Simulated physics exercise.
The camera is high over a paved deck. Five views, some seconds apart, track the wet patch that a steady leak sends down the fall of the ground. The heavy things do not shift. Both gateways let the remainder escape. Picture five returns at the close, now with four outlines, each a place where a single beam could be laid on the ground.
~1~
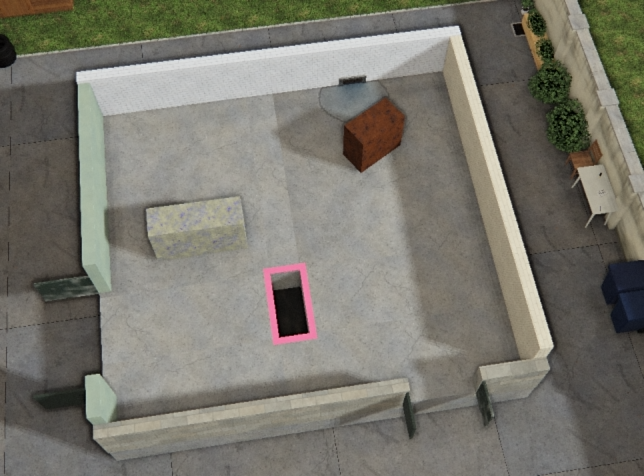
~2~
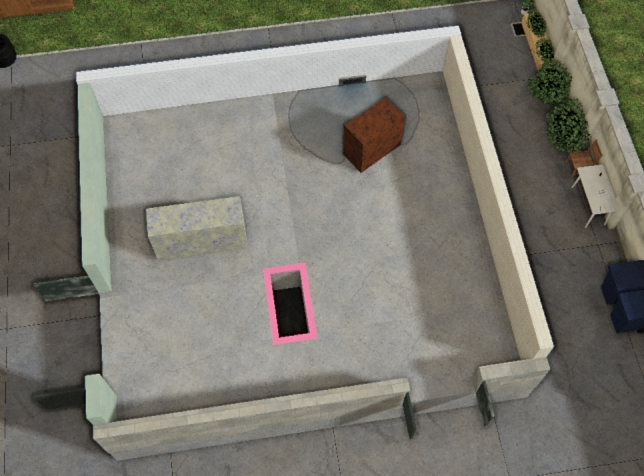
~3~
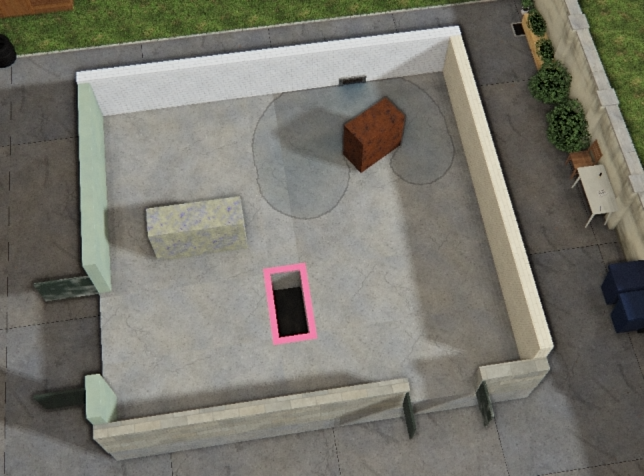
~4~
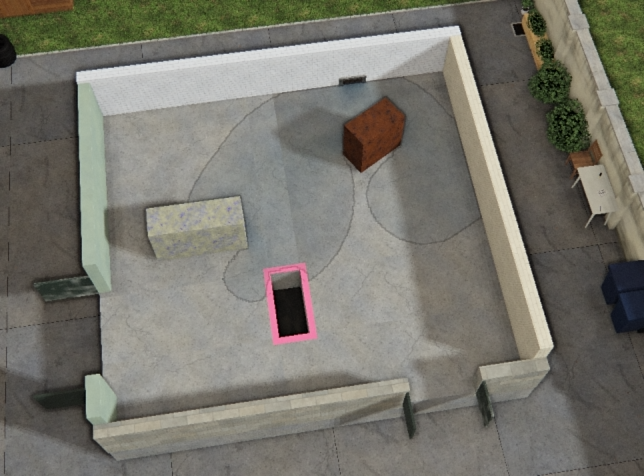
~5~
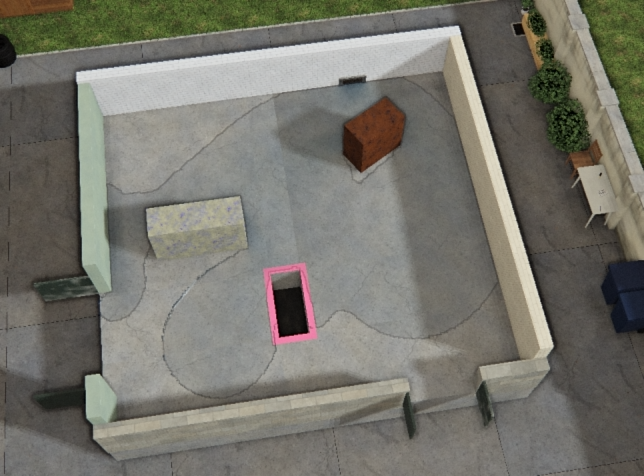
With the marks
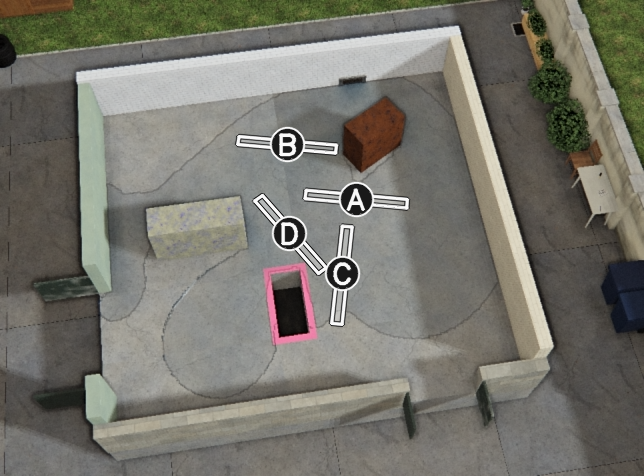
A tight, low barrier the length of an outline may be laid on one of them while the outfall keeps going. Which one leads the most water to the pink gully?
I would pick spot C.
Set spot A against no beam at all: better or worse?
Worse.
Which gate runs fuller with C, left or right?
More leaves on the left.
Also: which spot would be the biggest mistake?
It is D.
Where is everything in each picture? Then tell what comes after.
Outfall at (352, 80); pink gully at (290, 303); open gate at (114, 342); open gate at (438, 385); front seen at (326, 108), 2 % of the ground wet; pink gully still dry, in the first picture.
Front seen at (308, 148), 8 % of the ground wet; pink gully still dry, in the second picture.
Front seen at (270, 201), 17 % of the ground wet; pink gully still dry, in the third picture.
Front seen at (255, 296), 34 % of the ground wet; pink gully taking water, in the fourth picture.
Front seen at (198, 380), 59 % of the ground wet; pink gully taking water, in the fifth picture.
On the marked copy, A from (305, 194) to (407, 203); B from (238, 140) to (336, 149); C from (336, 323) to (347, 226); D from (258, 198) to (322, 270).
With A, about 18 % of the stream goes into the pink gully, about 79 % out by the gates.
With B, about 16 % of the stream goes into the pink gully, about 80 % out by the gates.
With C, about 25 % of the stream goes into the pink gully, about 73 % out by the gates.
With D, about 7 % of the stream goes into the pink gully, about 91 % out by the gates.
